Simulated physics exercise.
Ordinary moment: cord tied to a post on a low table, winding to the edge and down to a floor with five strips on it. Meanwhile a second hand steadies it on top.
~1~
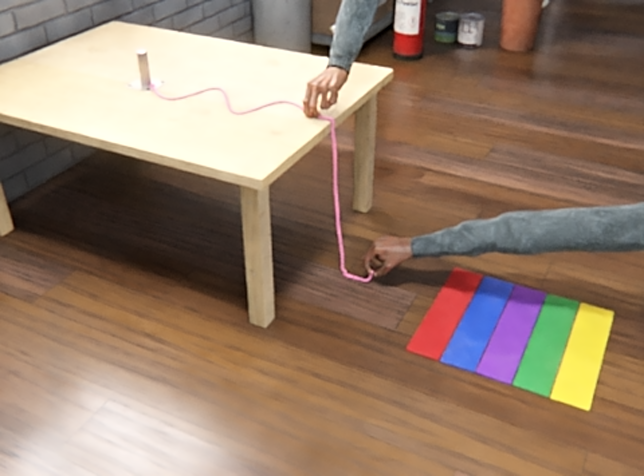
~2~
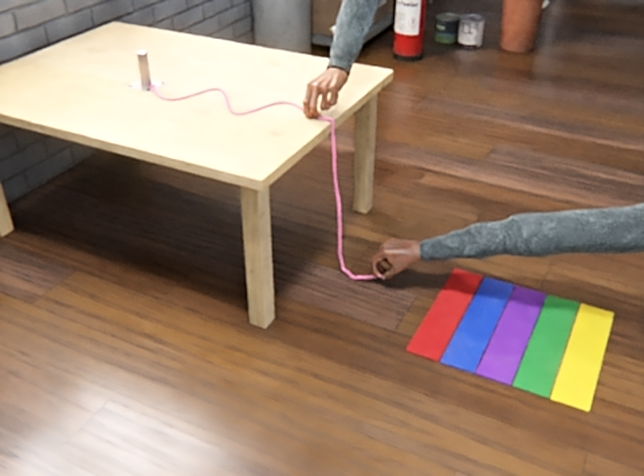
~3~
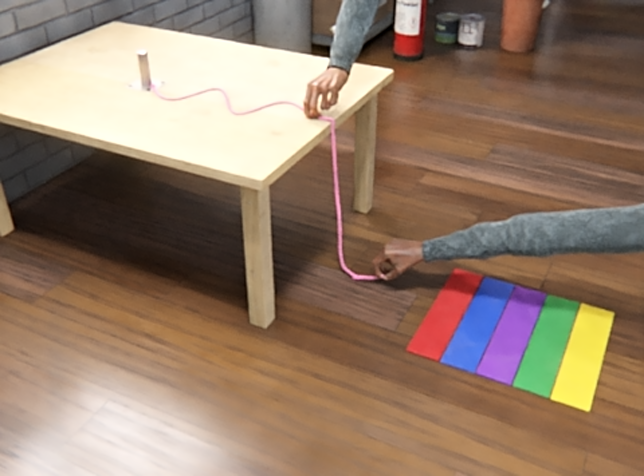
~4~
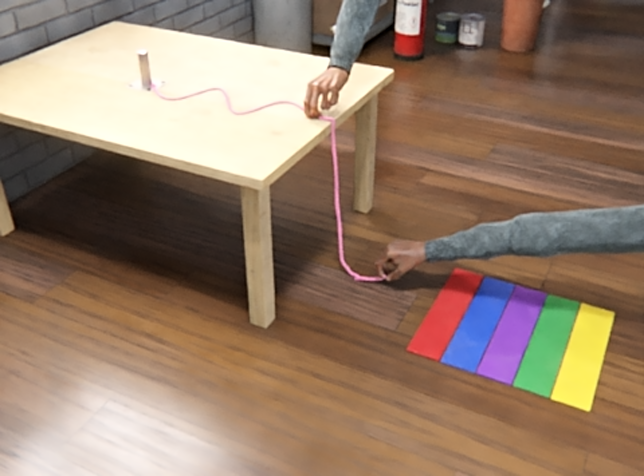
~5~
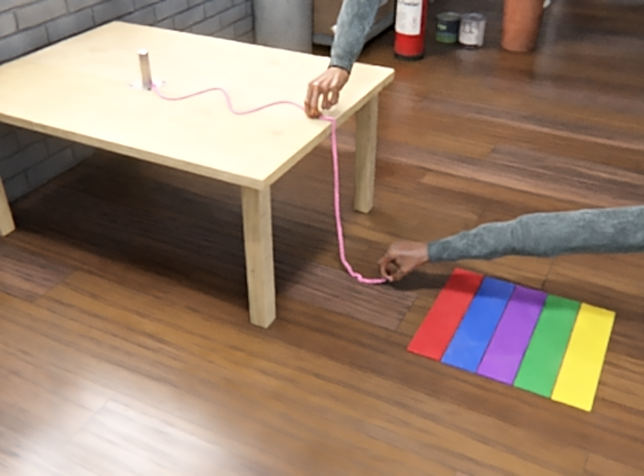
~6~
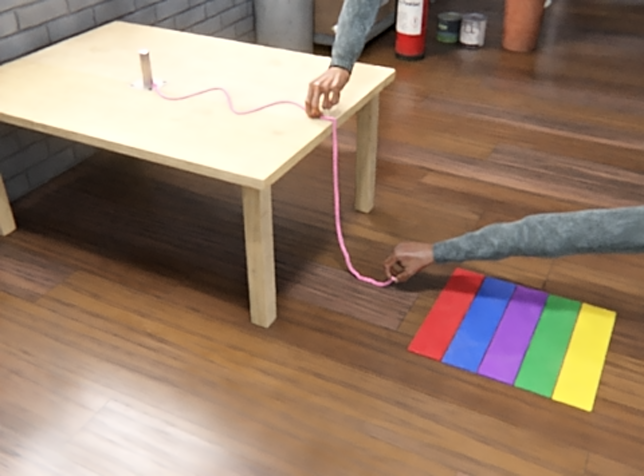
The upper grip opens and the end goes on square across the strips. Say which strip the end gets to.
It gets to the yellow strip.
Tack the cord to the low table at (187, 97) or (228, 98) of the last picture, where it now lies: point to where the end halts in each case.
I'd say about (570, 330) for the first and about (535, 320) for the second.
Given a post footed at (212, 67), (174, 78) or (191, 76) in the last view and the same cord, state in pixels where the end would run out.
Estimated pixels per try: (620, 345); (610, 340); (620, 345).
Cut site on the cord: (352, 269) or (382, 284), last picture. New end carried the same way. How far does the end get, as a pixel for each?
In turn, around (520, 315) and around (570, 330).
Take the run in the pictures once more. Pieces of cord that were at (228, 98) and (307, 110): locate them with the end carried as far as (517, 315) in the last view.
One heads to (261, 108) and the other heads to (346, 170).
A little later, end near (517, 315); over purple.
Next, end near (564, 329); over green.
When it is tight, end near (591, 337); over yellow. The end stops over the yellow strip.
